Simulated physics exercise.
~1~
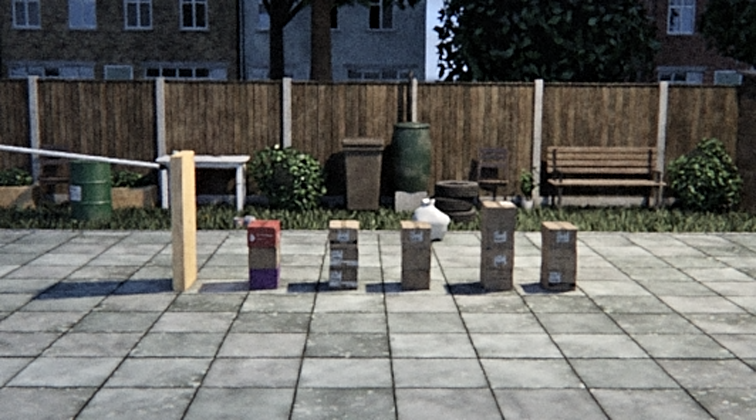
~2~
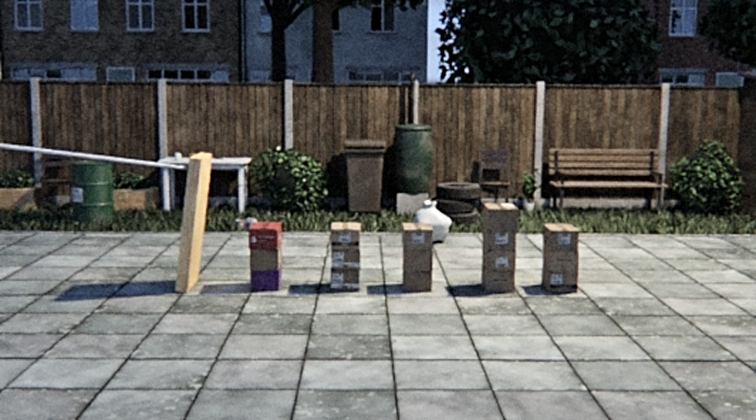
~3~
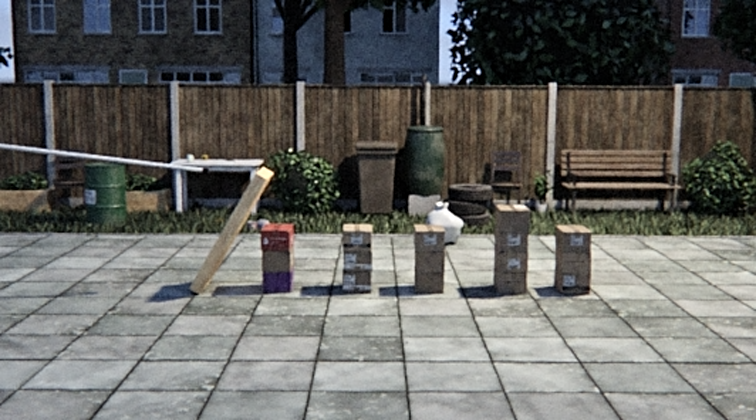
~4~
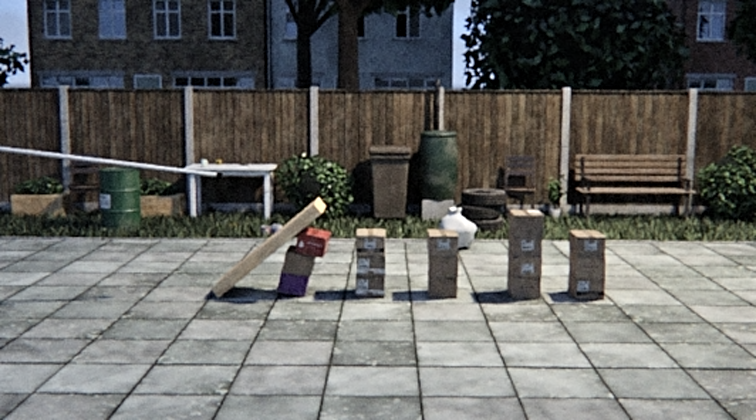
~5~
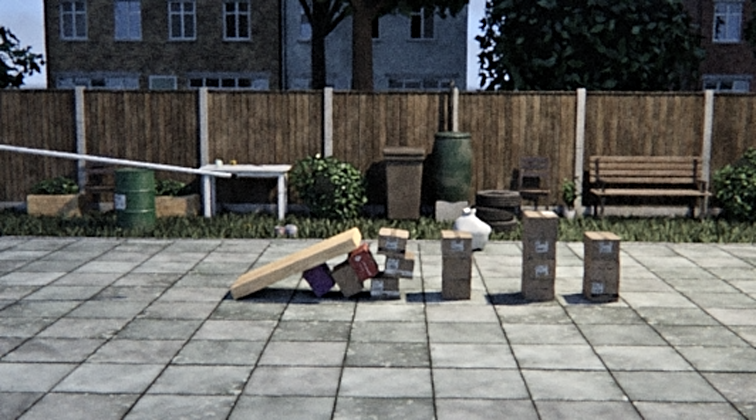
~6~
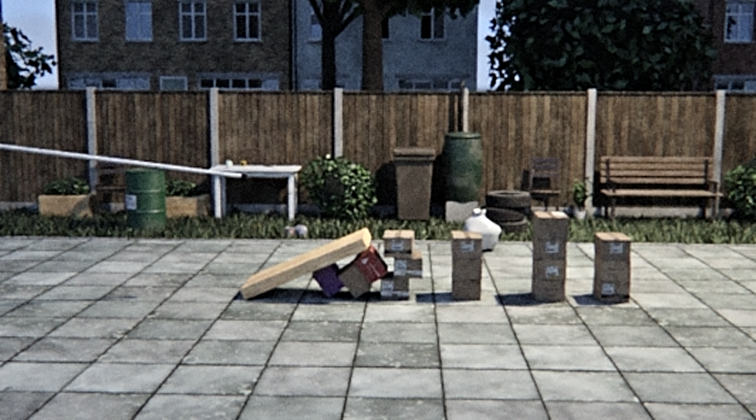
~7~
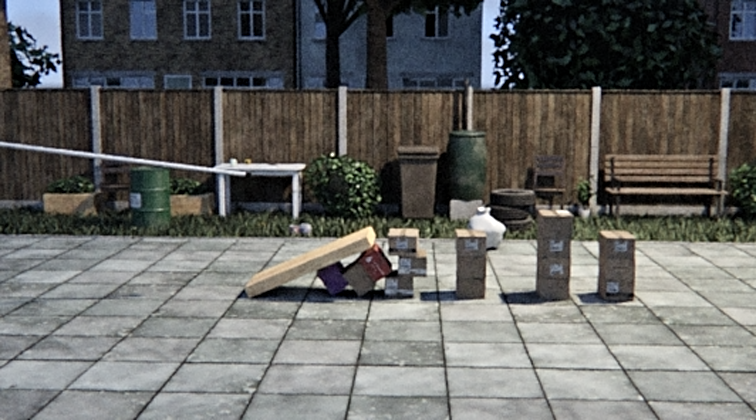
A tall wooden board stands upright at the left of a row of stacked brown boxes on a grey paved yard, seen from the front, with a fence, a bench, a green barrel and brick houses behind. The nearest stack has a red box on top and a purple one at its base. A pale pole reaching in from the left pushes the board near its top, and it tips right, toppling the first stack against the second. The second stack is jolted but stays up, and the board rests slanted on the tilted boxes while the remaining stacks stand.
